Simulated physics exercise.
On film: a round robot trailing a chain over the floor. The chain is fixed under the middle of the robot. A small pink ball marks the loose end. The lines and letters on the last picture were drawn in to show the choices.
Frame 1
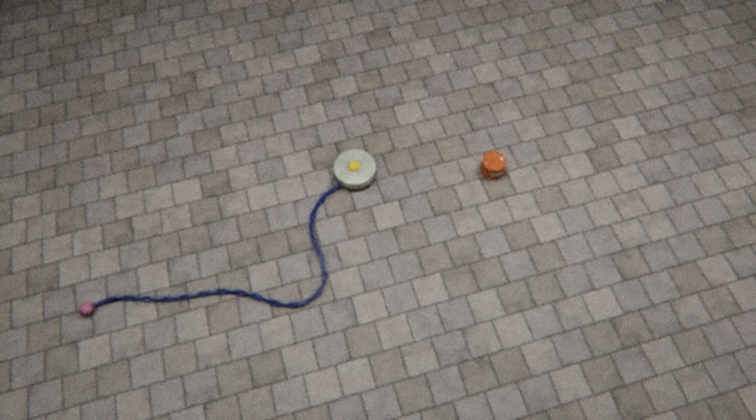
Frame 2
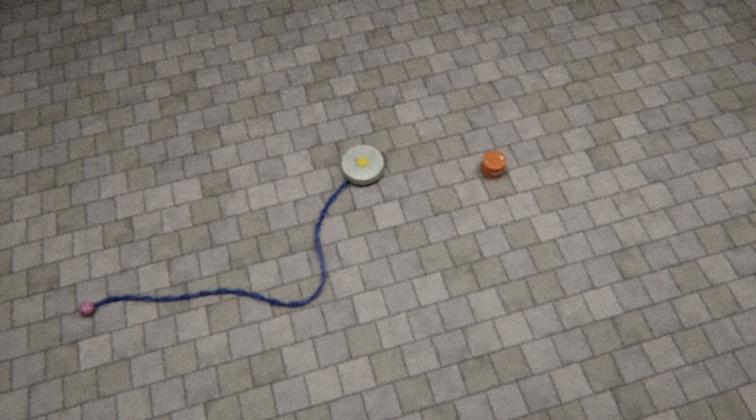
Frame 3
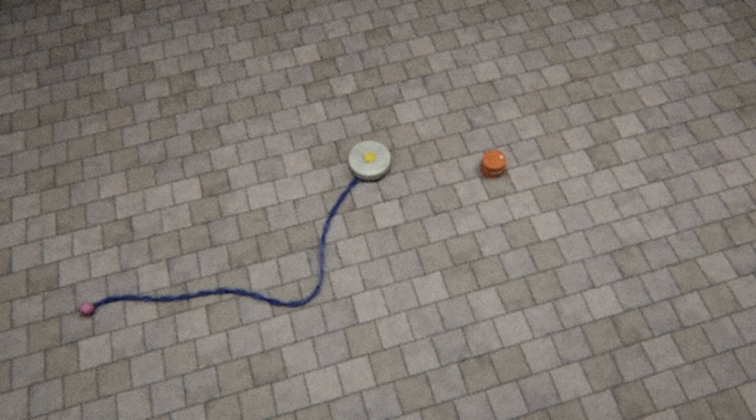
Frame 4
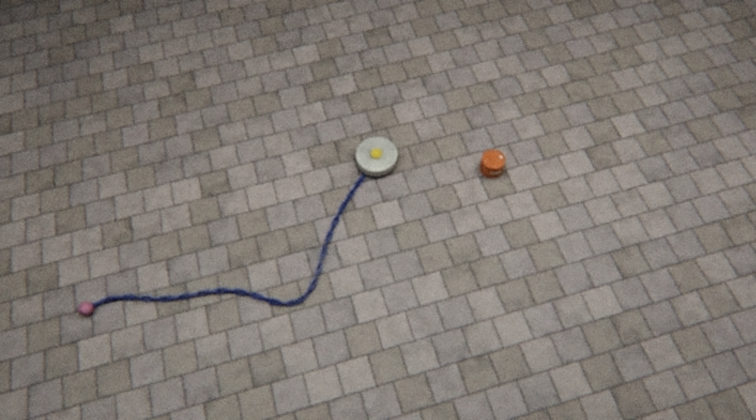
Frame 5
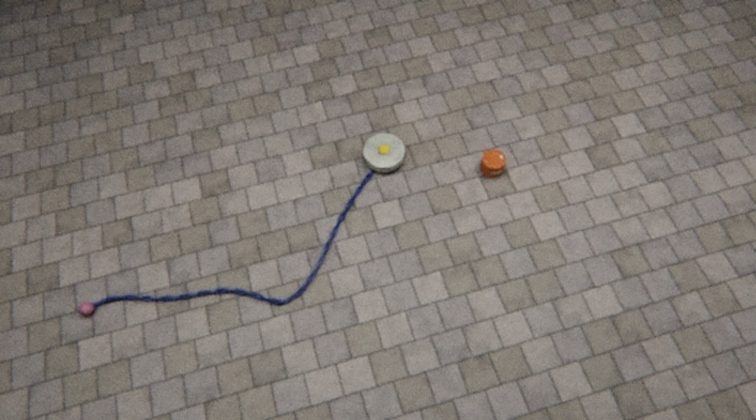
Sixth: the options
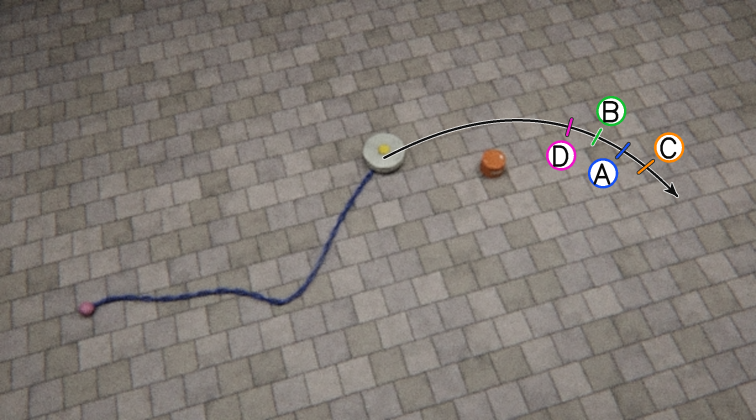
The clip opens on a paved floor, where a round pale robot with a yellow spot on top trails a winding blue chain, an orange tub to its right. The robot moves slowly up and to the right, pulling the near part of the chain straighter, while the pink-tipped free end and tub stay still.
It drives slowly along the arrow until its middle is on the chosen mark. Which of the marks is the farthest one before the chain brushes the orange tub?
No farther than B.
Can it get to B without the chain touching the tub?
Yes.
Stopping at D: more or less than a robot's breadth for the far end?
More.
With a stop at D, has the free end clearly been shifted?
Yes.
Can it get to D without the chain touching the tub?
Yes.
On the marked copy, A at (623, 151); B at (597, 137); C at (646, 167); D at (569, 127); the route from (384, 158) via (533, 121) to (677, 196).
Taking B. A third of the way, robot (455, 125), middle of the chain (306, 225), free end (123, 299).
Two thirds of the way, robot (531, 116), middle of the chain (369, 187), free end (201, 271).
When it is over, robot (599, 133), middle of the chain (423, 173), free end (255, 243); nothing has been touched.
As for the rest, A brings the chain against the tub; C brings the chain against the tub; D is safe but short.
